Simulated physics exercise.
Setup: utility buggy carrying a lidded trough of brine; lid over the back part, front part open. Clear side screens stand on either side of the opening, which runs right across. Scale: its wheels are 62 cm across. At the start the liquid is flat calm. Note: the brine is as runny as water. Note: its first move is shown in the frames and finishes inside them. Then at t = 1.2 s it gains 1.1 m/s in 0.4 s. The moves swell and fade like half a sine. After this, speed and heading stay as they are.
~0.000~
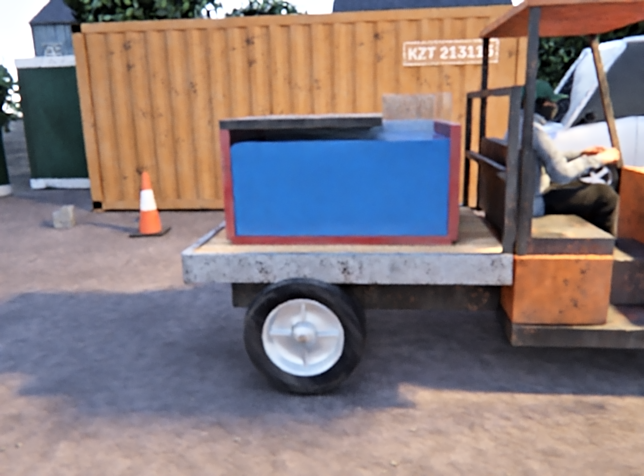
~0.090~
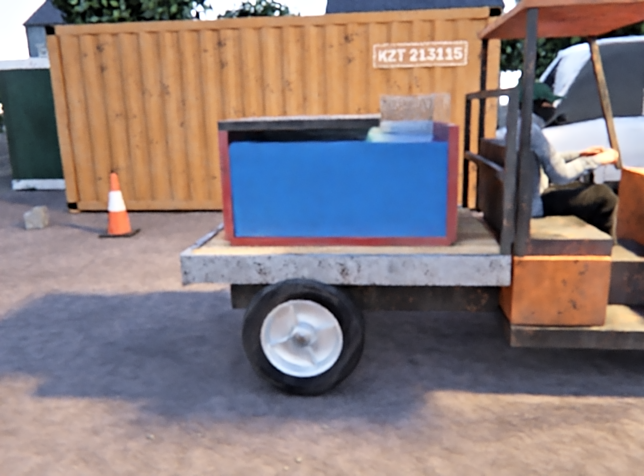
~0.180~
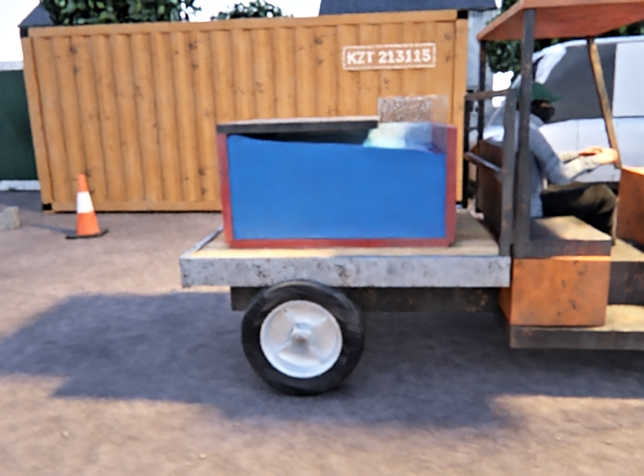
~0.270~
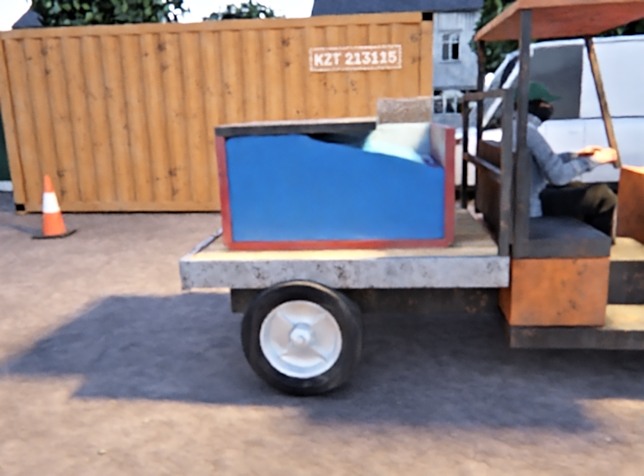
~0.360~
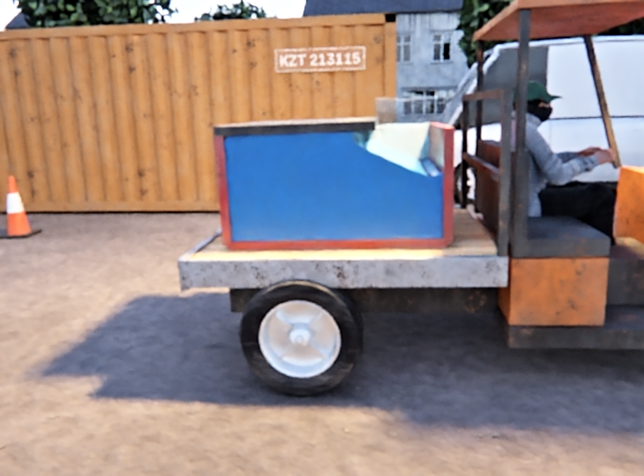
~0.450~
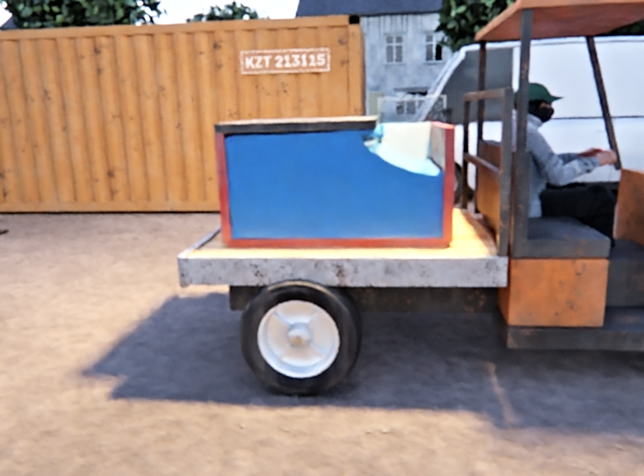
An orange utility buggy with a seated driver rolls steadily to the right past a tan shipping container and a traffic cone, carrying a lidded trough of blue liquid. The liquid starts flat, then its surface dips progressively at the open front end on the right while staying high toward the back.
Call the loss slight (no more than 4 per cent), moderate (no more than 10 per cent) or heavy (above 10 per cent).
Slight.
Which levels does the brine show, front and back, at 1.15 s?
Close to 50 cm at the front end and 42 cm at the back end.
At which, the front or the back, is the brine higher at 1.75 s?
Tilt: Towards the rear end.
After 1.15 s the surface stands 50 cm on the front, 42 cm on the back; the loss stands at 1 per cent, over the front.
After 1.75 s the surface stands 38 cm on the front, 51 cm on the back; the loss stands at 1 per cent, over the front.
After 2.40 s the surface stands 48 cm on the front, 41 cm on the back; the loss stands at 2 per cent, over the front.
After 4.49 s the loss stands at 2 per cent, over the front, 7 of 475 litres.
